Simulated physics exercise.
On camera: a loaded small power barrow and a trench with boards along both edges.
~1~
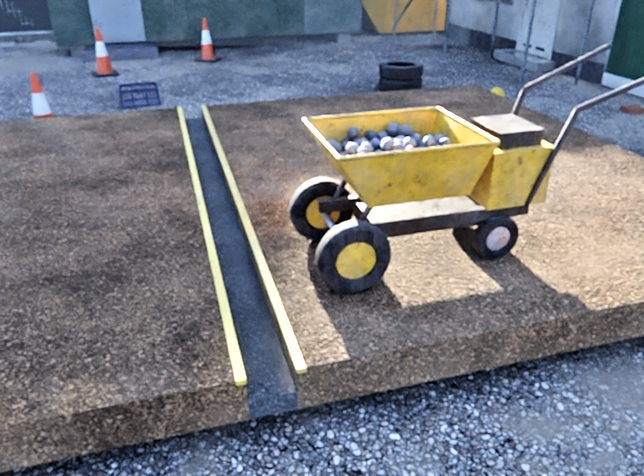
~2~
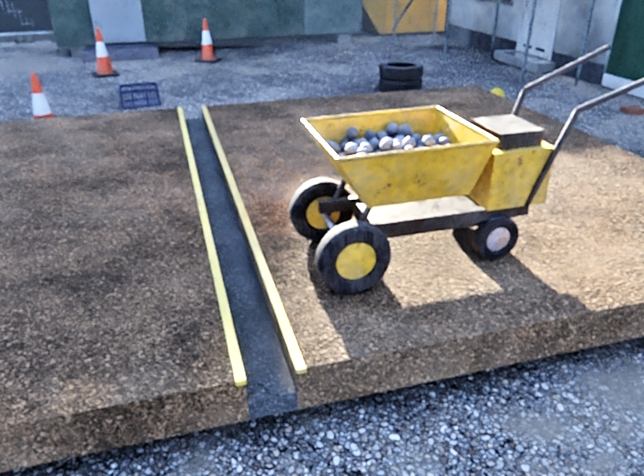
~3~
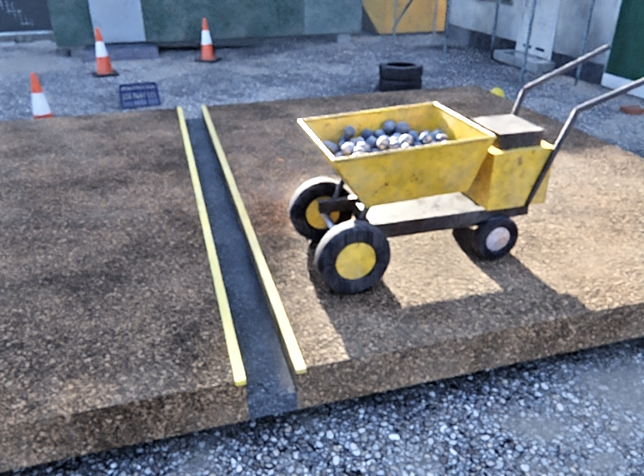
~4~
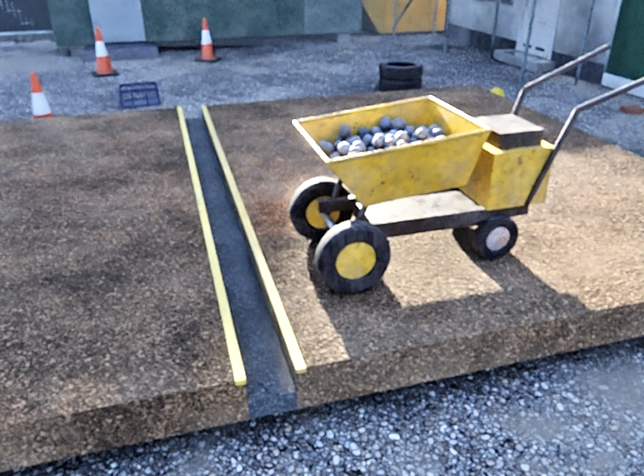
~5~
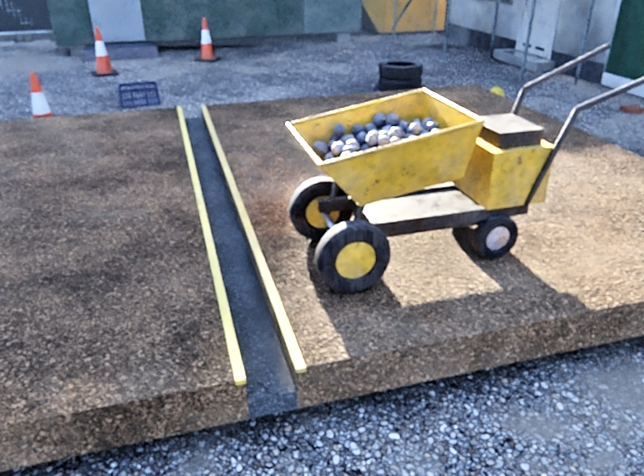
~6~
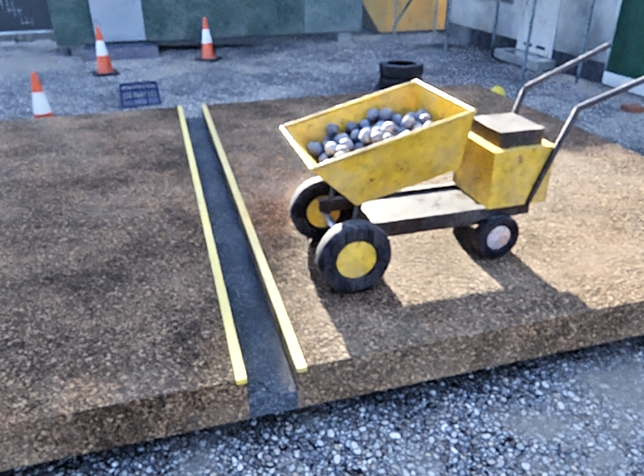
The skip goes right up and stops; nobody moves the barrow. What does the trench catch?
In the trench: Under half.
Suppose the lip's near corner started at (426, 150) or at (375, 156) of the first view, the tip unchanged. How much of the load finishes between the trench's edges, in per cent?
Roughly 40 per cent, and 70 per cent.
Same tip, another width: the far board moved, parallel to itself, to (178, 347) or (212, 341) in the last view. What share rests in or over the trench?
Near 90 % and 60 %.
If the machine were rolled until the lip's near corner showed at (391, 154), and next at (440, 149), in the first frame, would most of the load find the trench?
In turn: Above a half; less than half.
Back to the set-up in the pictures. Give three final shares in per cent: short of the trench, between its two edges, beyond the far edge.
About: Short 0, between 35, beyond 65 per cent.
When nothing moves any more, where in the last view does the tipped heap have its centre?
At about (202, 278).
Just after the last frame, skip tipped steeply; every one in the skip.
A moment on, skip tipped right over; almost all in the skip; just a few in or heaped over the trench; just a few beyond it; about a tenth falling.
Further on, skip tipped right over; roughly a quarter in the skip; roughly a quarter in or heaped over the trench; roughly two thirds beyond it.
When it is over, skip tipped right over; roughly a third in or heaped over the trench; roughly two thirds beyond it.
